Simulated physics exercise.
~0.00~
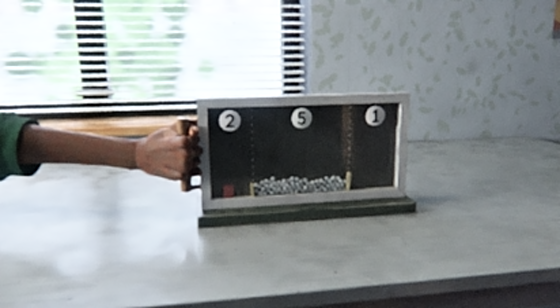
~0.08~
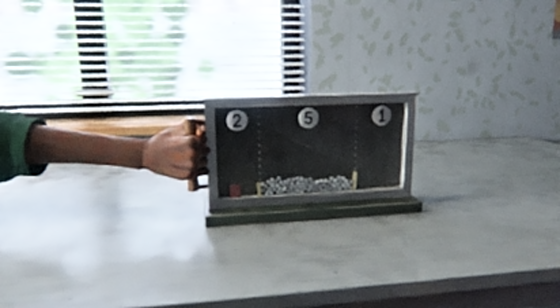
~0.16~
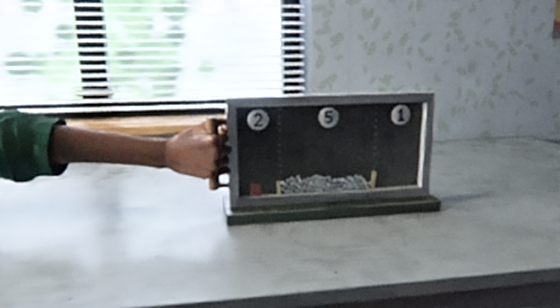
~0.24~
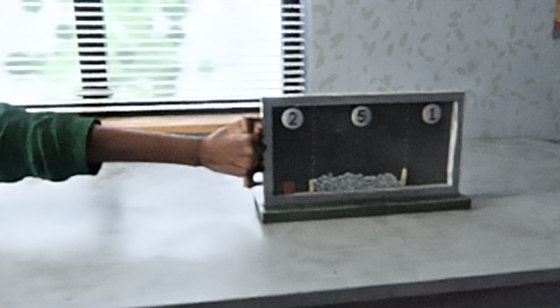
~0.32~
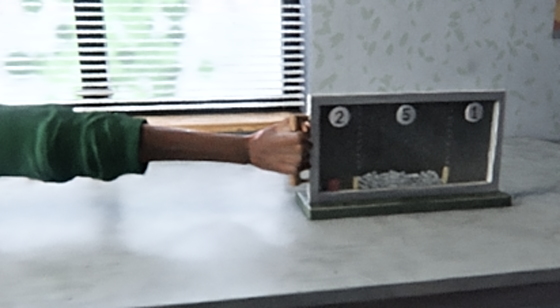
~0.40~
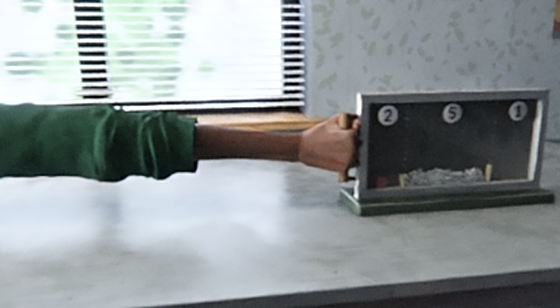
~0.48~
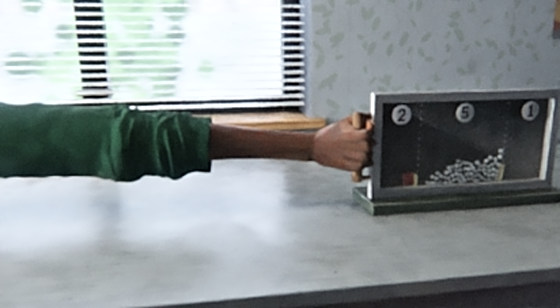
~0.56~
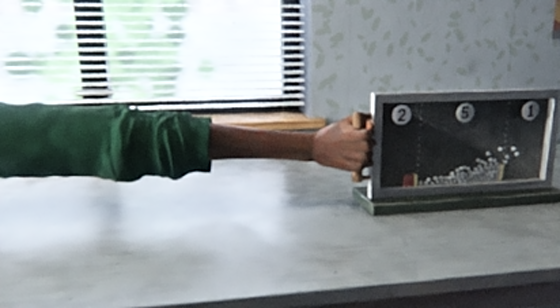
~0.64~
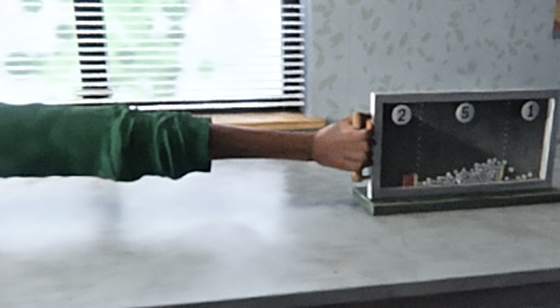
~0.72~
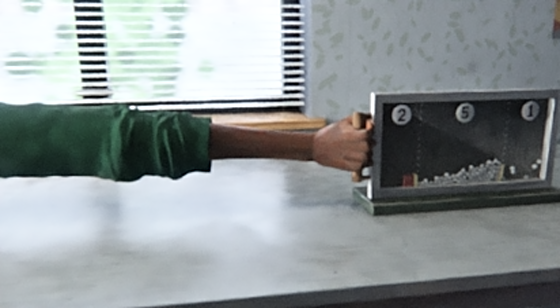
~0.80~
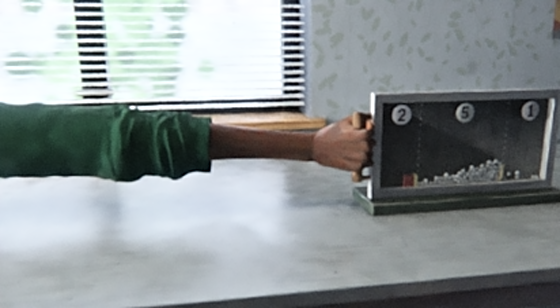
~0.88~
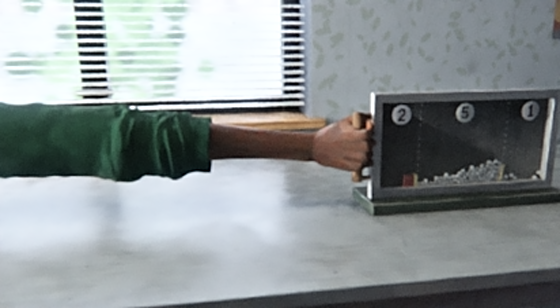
The video shows a hand pushing a closed, clear-fronted box of small white beads and a red block rightward across a table. When the box stops, the beads surge right, some spilling into the right strip, then settle in a slope, mostly within the middle strip.
